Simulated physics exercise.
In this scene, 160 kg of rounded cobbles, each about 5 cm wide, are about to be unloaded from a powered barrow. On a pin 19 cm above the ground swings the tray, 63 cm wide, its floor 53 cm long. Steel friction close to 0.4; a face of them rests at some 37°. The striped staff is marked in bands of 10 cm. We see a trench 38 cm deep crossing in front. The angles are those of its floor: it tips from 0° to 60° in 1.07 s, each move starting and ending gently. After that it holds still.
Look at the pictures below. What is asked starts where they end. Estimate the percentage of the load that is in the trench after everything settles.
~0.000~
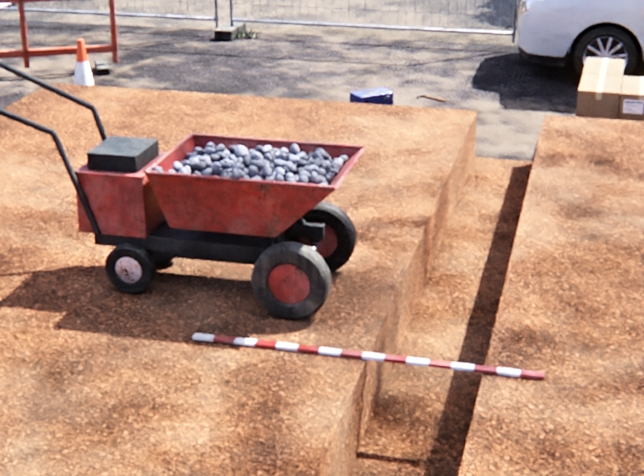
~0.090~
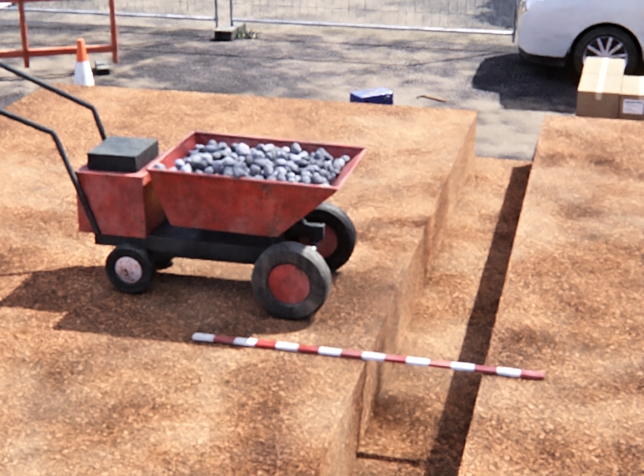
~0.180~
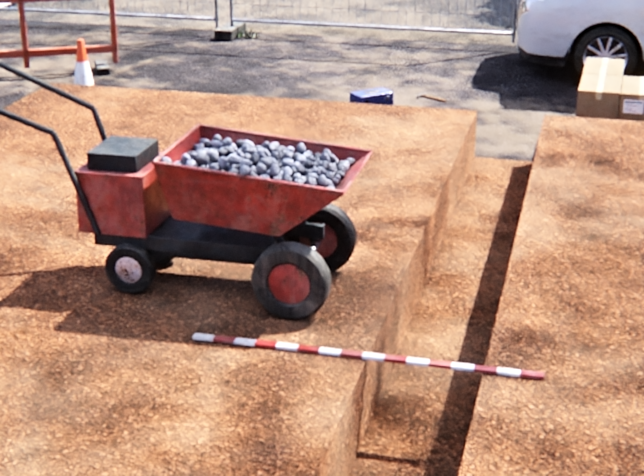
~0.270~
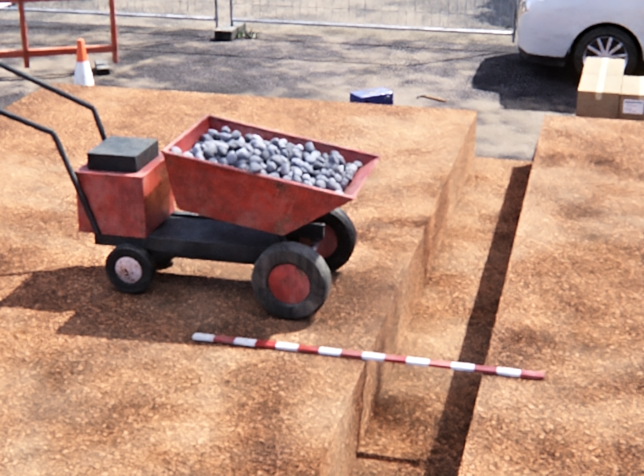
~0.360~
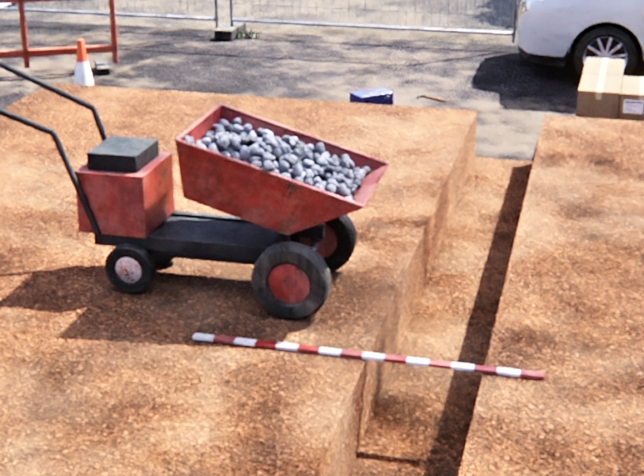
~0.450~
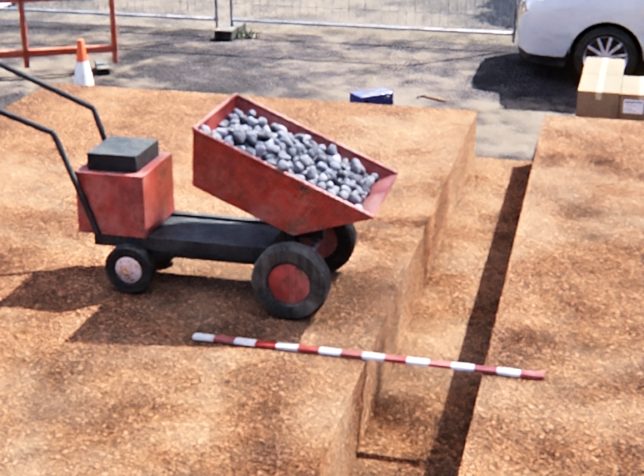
Roughly 98 per cent of the load.
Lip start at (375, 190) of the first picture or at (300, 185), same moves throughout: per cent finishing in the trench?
Around 65 and then 100 percent.
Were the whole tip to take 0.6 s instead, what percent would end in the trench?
It would be near 85 percent.
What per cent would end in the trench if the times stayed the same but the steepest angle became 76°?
Around 100 per cent would finish in the trench.
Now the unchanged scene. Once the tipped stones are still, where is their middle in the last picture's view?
I'd put it close to (453, 364).
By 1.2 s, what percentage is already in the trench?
About 25%.
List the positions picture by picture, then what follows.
In the first picture, the tray is at 0°, its lip at (336, 188); the top of the load is at (281, 157).
The second picture shows lip at (338, 190), floor tilted 1°, highest stones at (273, 156); the stones move at 0.2 m/s on average.
In the third picture, the tray is at 5°, its lip at (344, 193); the top of the load is at (243, 151); the stones move at 0.4 m/s on average.
In the fourth picture, the tray is at 10°, its lip at (353, 199); the top of the load is at (228, 140); the stones move at 0.6 m/s on average.
The fifth picture shows lip at (363, 207), floor tilted 16°, highest stones at (230, 131); the stones move at 0.7 m/s on average.
The sixth picture shows lip at (373, 217), floor tilted 23°, highest stones at (237, 121); the stones move at 0.7 m/s on average.
After 0.8 s the floor is at 50°; 100 % in the tray; the foremost stones are at (407, 232).
After 1.2 s the floor is at 60°; 74 % in the tray, 26 % in the trench; the foremost stones are at (483, 343).
After 1.5 s the floor is at 60°; 37 % in the tray, 61 % in the trench, 2 % past the trench; the foremost stones are at (551, 318).
After 3.5 s the floor is at 60°; 0 % in the tray, 98 % in the trench, 2 % past the trench; the foremost stones are at (594, 323).
